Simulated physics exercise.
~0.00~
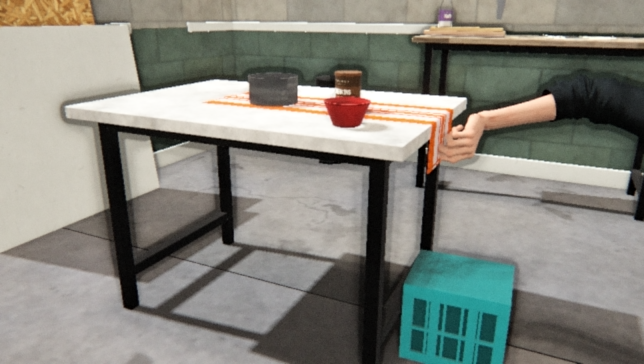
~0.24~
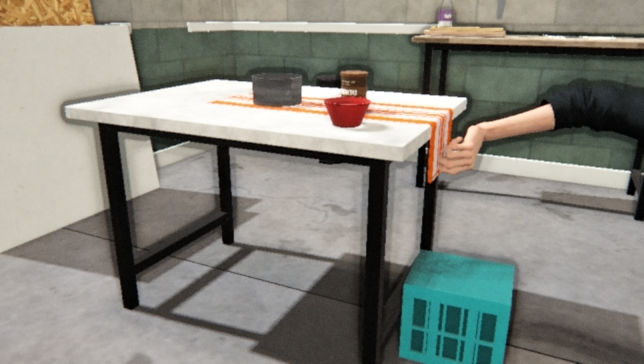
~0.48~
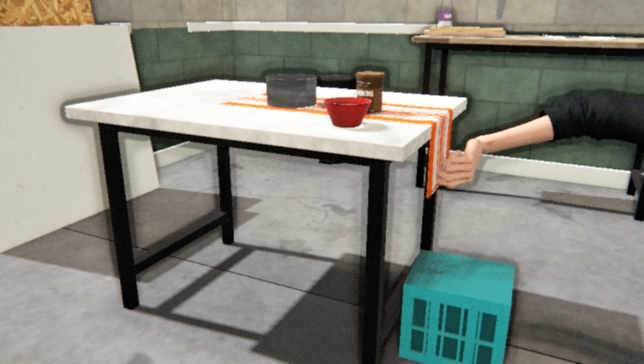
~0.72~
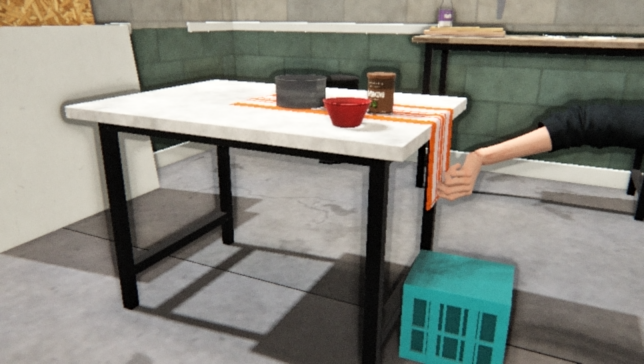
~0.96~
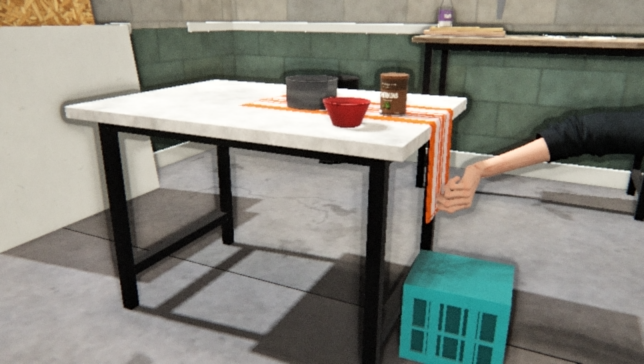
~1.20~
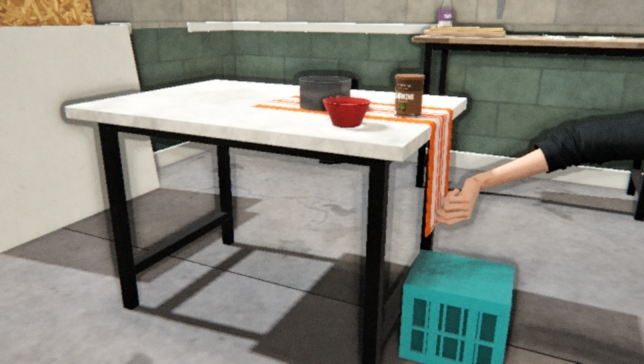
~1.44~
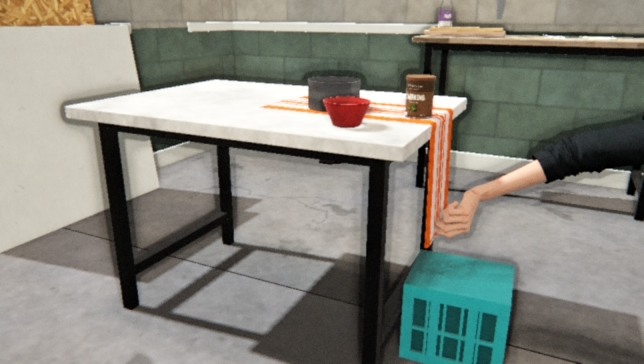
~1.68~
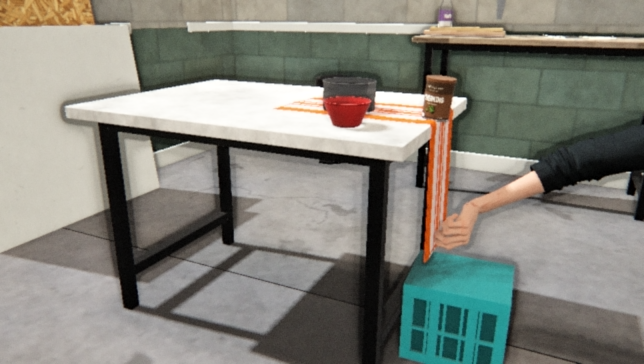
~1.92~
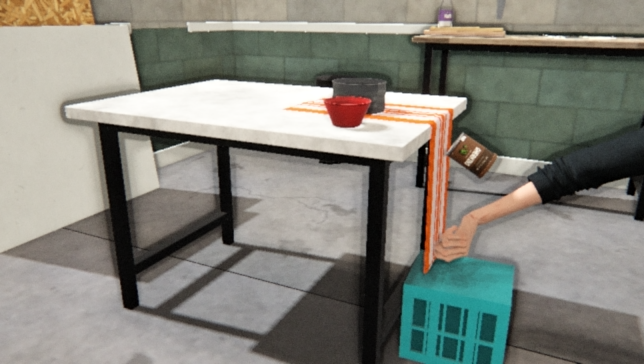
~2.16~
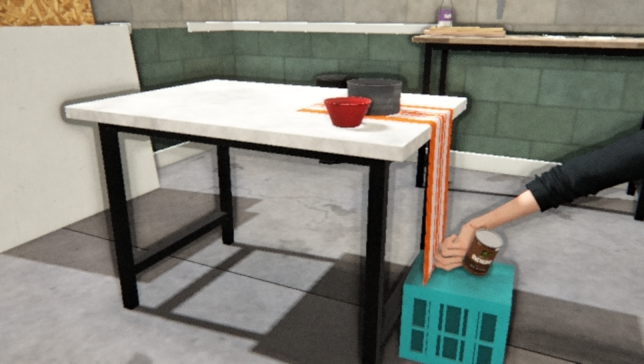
An arm in a dark sleeve pulled an orange striped runner steadily down over the right end of a white-topped table, drawing a dark pot and brown tin along until the tin tipped off and fell toward the turquoise crate, while the red bowl stayed put.
